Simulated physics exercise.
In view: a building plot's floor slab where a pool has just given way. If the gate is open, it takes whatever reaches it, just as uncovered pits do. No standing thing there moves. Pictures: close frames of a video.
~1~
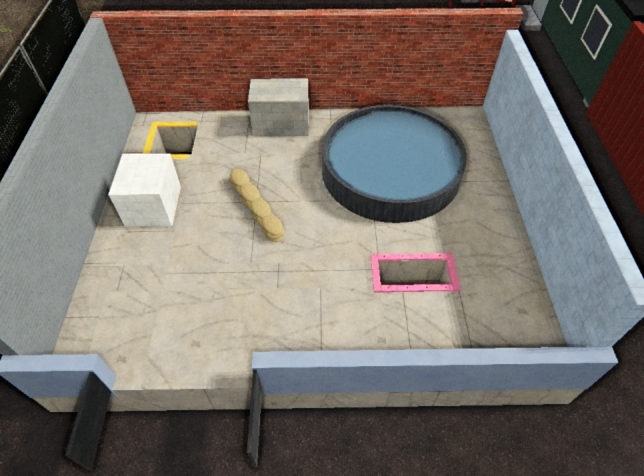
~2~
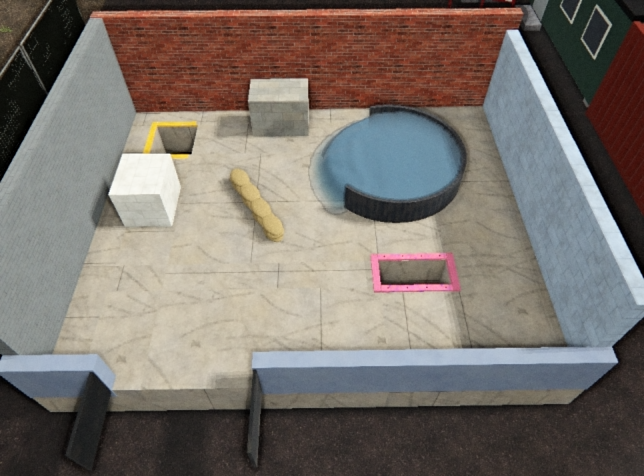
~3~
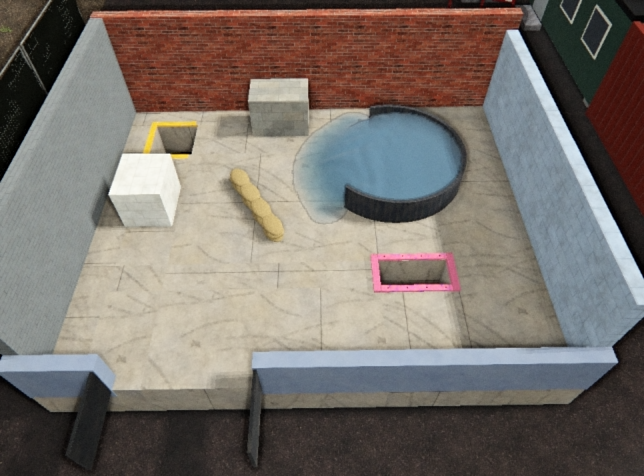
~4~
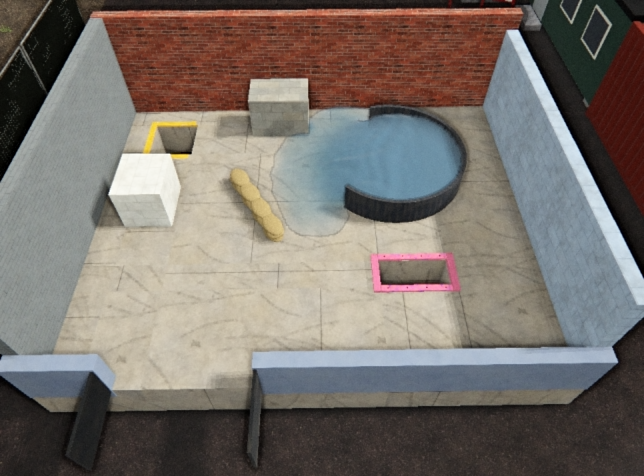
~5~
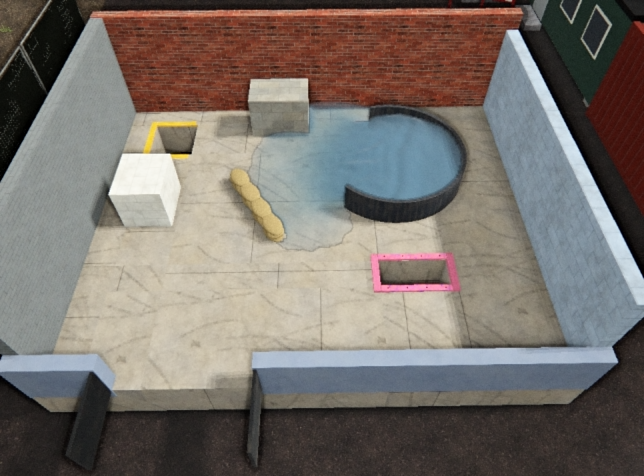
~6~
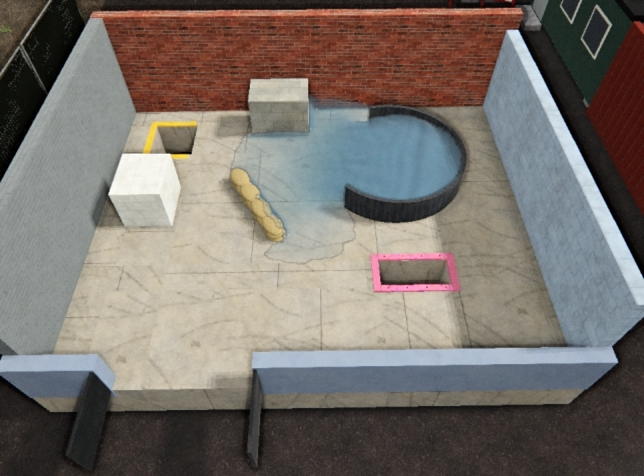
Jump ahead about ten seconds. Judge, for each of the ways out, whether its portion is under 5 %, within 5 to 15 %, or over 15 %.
Result: Gate: The bottom band; pink pit: The bottom band; yellow pit: The top band.
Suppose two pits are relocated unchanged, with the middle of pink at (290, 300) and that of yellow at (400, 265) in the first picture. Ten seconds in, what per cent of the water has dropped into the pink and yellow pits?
Split: Pink 4 %, yellow 6 %.
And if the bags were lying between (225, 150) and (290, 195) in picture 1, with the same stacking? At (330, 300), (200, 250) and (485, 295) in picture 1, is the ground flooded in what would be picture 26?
Spot one stays bare, spot two gets soaked, spot three stays bare.
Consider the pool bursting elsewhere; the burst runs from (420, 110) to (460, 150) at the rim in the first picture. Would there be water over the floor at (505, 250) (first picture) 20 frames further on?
It would be soaked.
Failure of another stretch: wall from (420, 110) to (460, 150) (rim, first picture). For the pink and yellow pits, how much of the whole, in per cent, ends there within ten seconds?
Pink about 2 %, yellow about 6 %.
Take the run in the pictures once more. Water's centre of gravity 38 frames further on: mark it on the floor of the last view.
At roughly (305, 186).
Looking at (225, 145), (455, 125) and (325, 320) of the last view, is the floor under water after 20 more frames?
In turn, the three spots are soaked, soaked and soaked.
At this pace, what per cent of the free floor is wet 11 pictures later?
It should be close to 35 %.
A moment on, water covers 25 % of the floor; the gate 0 %, the pink pit 0 %, the yellow pit 1 %.
Next, water covers 35 % of the floor; the gate 0 %, the pink pit 0 %, the yellow pit 6 %.
Then, water covers 50 % of the floor; the gate 0 %, the pink pit 0 %, the yellow pit 15 %.
Later, water covers 75 % of the floor; the gate 1 %, the pink pit 0 %, the yellow pit 30 %.
In the end, water covers 90 % of the floor; the gate 3 %, the pink pit 0 %, the yellow pit 42 %.
